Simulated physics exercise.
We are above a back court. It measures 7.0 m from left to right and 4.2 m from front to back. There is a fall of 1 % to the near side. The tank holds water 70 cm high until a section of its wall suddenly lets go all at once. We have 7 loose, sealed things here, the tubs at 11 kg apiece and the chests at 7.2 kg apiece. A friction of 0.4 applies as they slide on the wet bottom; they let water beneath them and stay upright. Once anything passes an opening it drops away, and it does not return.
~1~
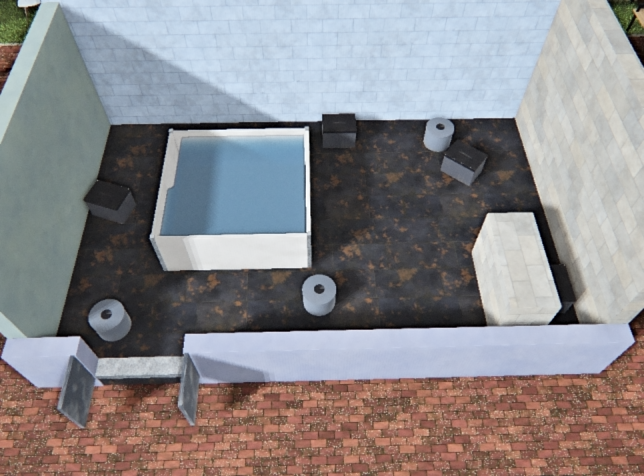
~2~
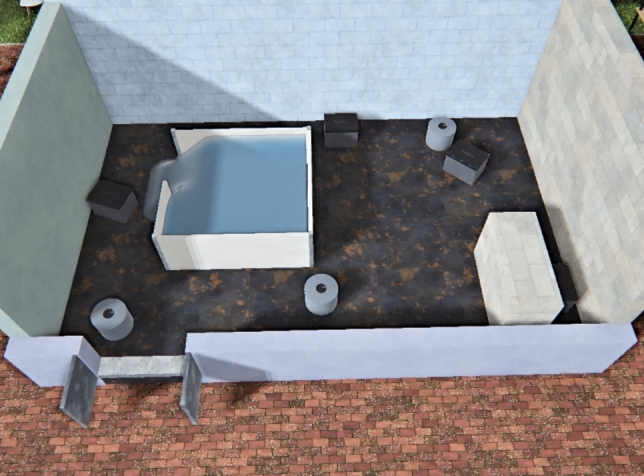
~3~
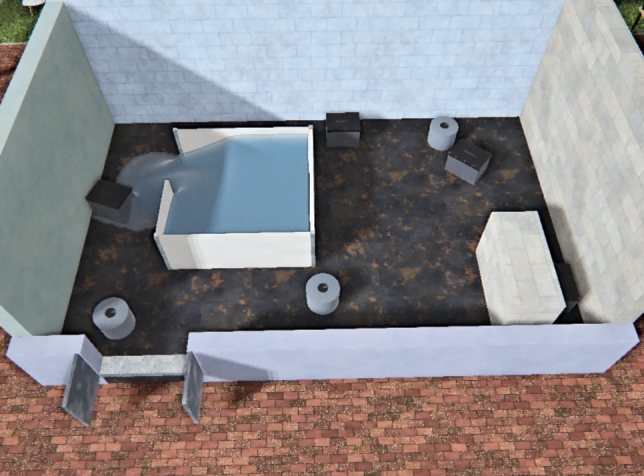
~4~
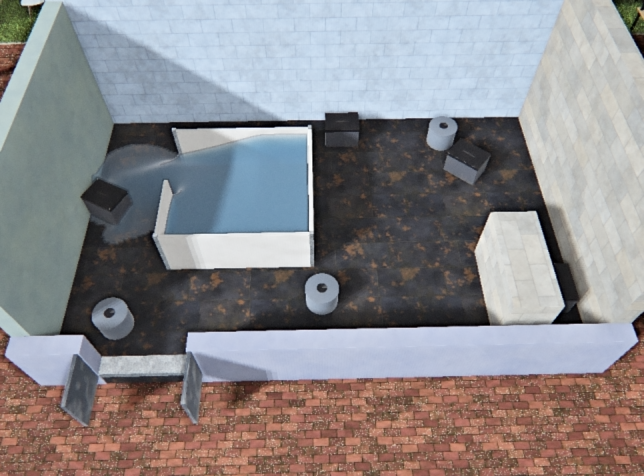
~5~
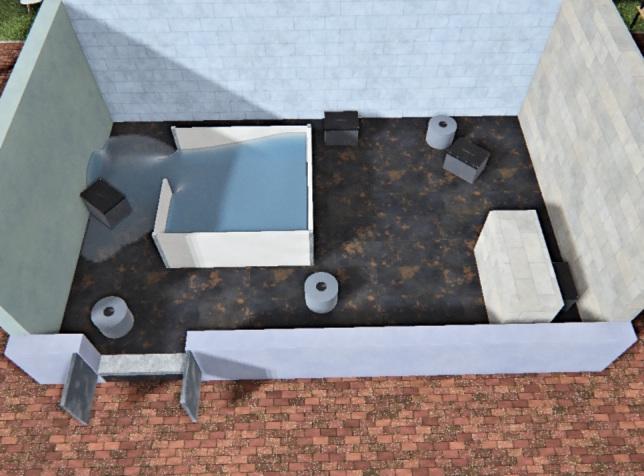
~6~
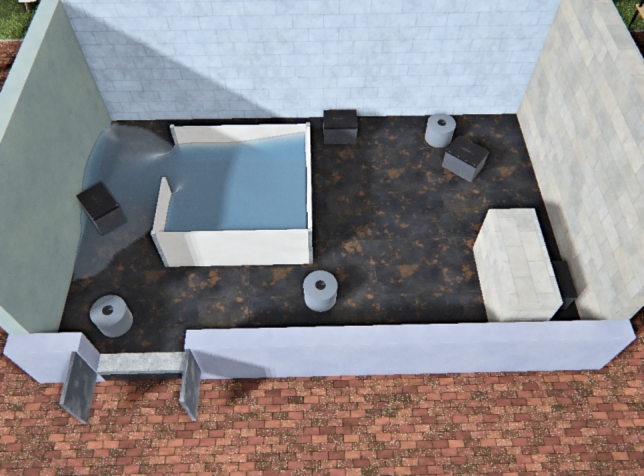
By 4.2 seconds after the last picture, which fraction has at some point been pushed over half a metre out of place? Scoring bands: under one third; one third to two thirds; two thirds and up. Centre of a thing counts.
Well over half, in fact two thirds or beyond.
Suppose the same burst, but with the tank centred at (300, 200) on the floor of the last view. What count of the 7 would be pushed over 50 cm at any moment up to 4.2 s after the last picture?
3.
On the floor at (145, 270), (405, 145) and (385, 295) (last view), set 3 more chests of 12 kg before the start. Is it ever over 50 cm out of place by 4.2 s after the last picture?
In order: Beyond it, beyond it, within it.
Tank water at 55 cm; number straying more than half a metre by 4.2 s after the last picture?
In that case the number is 5.
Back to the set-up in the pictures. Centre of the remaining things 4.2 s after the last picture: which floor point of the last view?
The centre sits near (453, 226).
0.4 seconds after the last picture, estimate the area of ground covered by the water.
Roughly 7.0 m2.
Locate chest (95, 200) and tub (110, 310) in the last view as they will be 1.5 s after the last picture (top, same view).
Approx. (183, 313); approx. (154, 352).
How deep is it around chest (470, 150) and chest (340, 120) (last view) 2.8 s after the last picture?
Close to 3 and 9 centimetres.
Then, 0.4 s after the last picture 1 of 7 are over 50 cm from their spots; 0 afloat.
Then, 1.5 s after the last picture 2 of 7 are over 50 cm from their spots; 0 afloat.
Then, 2.8 s after the last picture 3 of 7 are over 50 cm from their spots; 1 afloat.
Then, 4.2 s after the last picture 5 of 7 are over 50 cm from their spots, and 5 have been at some point; 3 afloat.
